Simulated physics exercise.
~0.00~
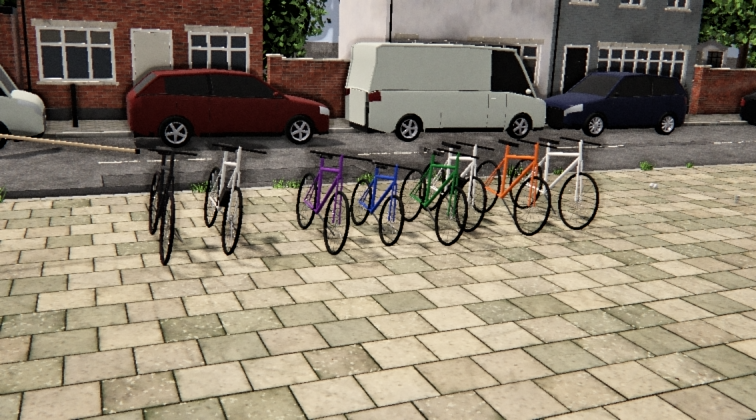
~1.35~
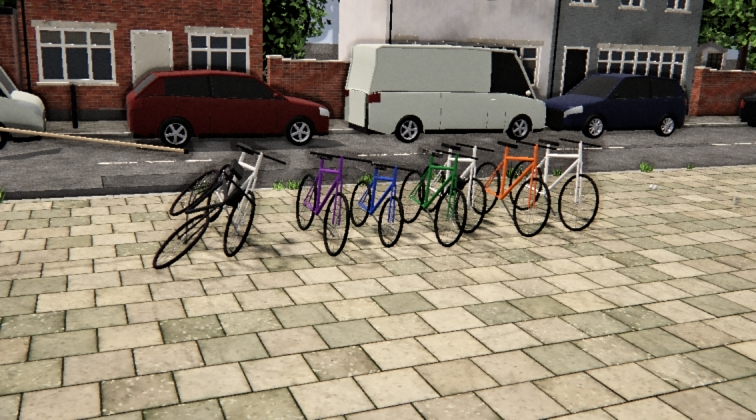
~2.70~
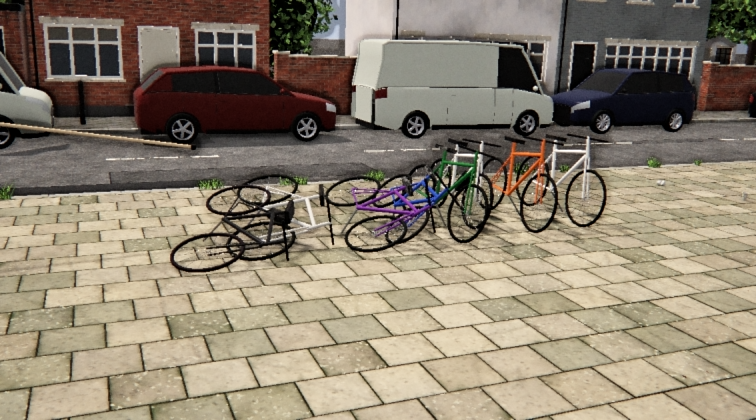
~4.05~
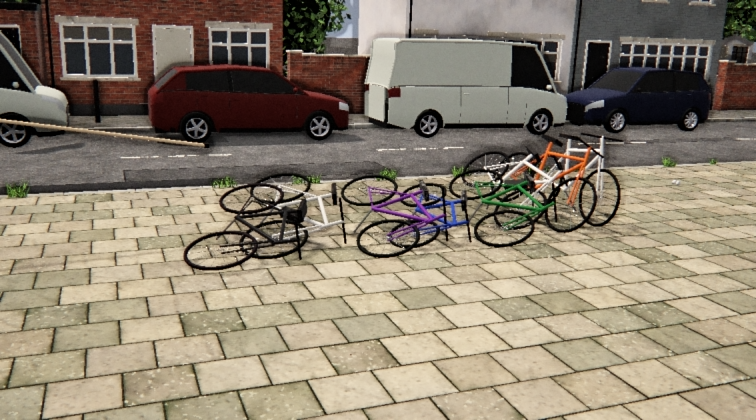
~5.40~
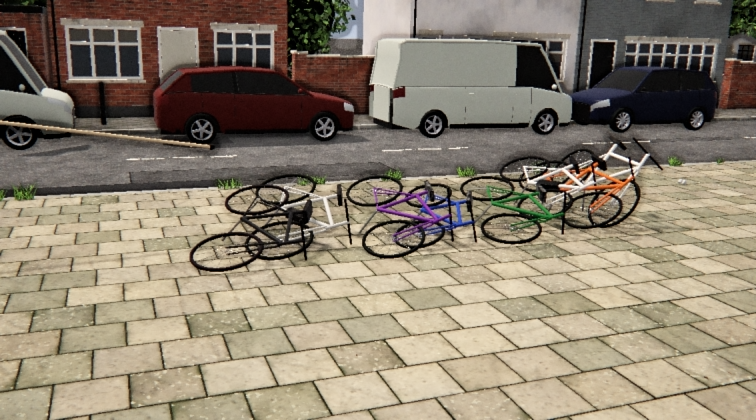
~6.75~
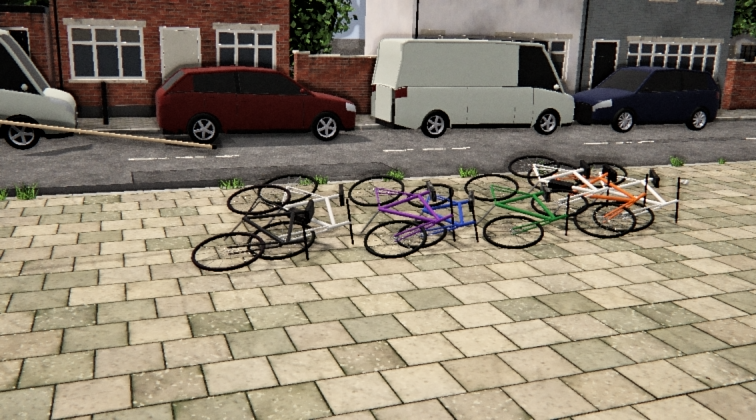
A black bicycle at the left end of a row on a paved area tips to the right into its white neighbour, and the purple, blue, green, orange and remaining white bicycles topple in turn, until all lie flat beside a street of parked vehicles.
